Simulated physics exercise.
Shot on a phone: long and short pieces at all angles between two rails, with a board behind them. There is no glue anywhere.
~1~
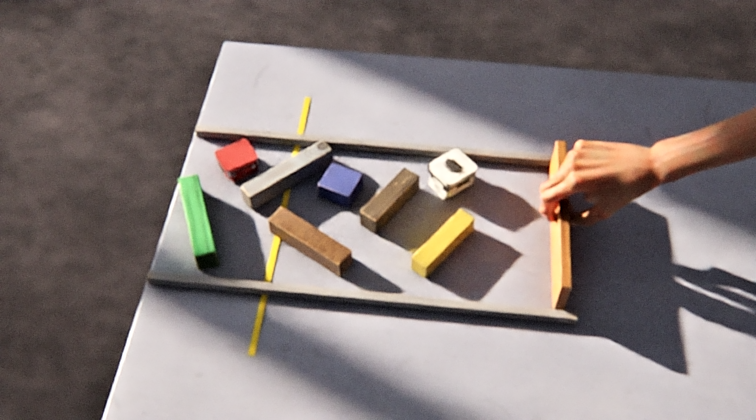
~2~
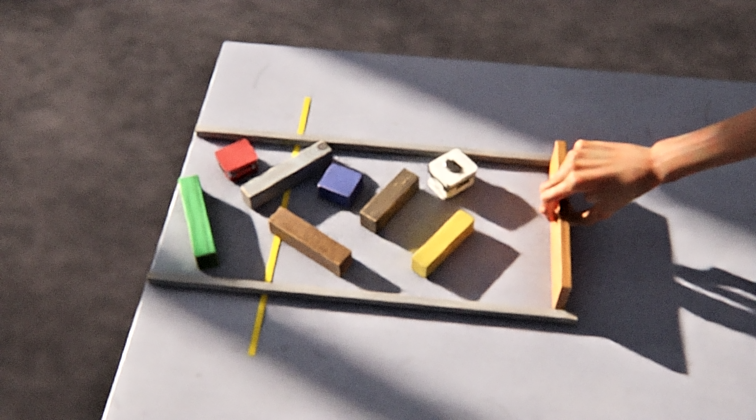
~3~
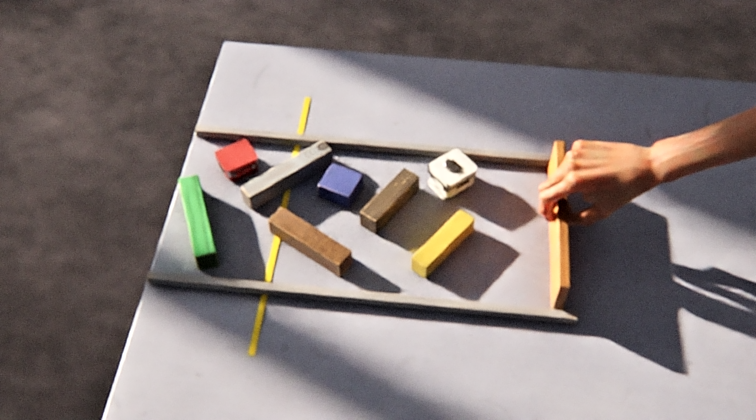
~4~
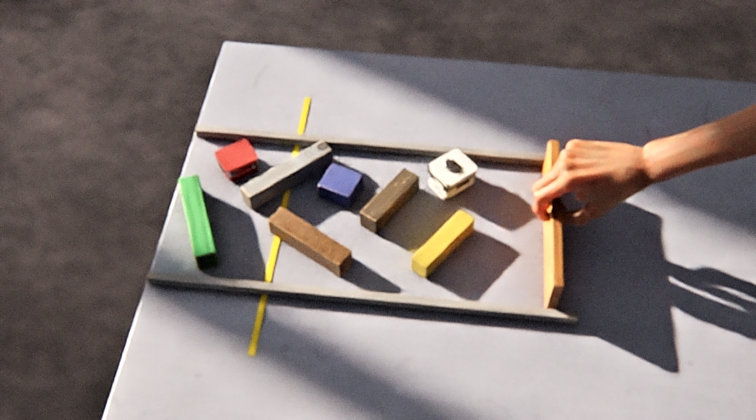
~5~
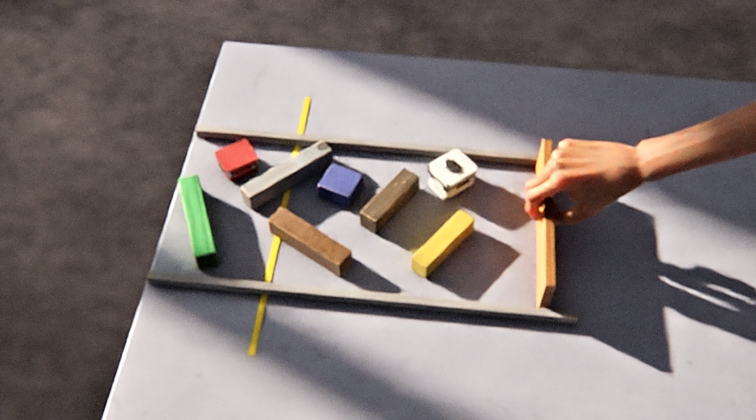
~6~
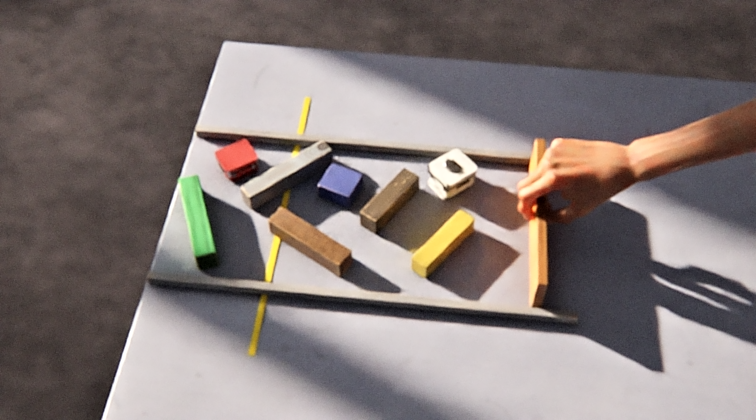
A hand at the right holds an orange board upright across two rails on a pale grey tabletop, seen from above at a slant by a still camera. Between the rails lie a green stick at the far left, a red case, grey, brown, dark and yellow bars, a blue block and a white piece, with yellow tape crossing beneath. The hand slides the board slightly left, while the pieces stay put.
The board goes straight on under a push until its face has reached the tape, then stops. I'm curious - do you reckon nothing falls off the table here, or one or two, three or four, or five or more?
The count of pieces that drop is nil, then.
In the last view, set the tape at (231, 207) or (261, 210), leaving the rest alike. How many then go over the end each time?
3 and 0.
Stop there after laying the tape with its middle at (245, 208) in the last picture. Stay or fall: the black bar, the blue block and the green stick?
Starting with the black bar, it keeps its place, then the blue block keeps its place, then the green stick ends up falling.
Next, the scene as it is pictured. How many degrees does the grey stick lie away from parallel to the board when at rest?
It is near 35° out of line.
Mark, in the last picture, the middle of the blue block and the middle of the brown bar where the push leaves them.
Result: One at about (229, 195), the other at about (217, 234).
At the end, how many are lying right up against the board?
It touches 2.
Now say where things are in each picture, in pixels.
In the first picture, green stick (198, 221); red case (237, 161); grey stick (288, 175); board (560, 223); tape (283, 212).
In the second picture, red case (238, 162); brown bar (310, 241).
In the third picture, grey stick (288, 175); yellow bar (443, 244).
In the fourth picture, green stick (198, 221); blue block (341, 185).
In the fifth picture, red case (238, 162); black bar (390, 201).
In the sixth picture, green stick (198, 221); red case (238, 162); grey stick (288, 175); board (538, 221); tape (283, 212).
Early on, none off yet; green stick at rest near (198, 221); red case at rest near (238, 162); grey stick at rest near (288, 175).
Finally, the number that fall off is zero.
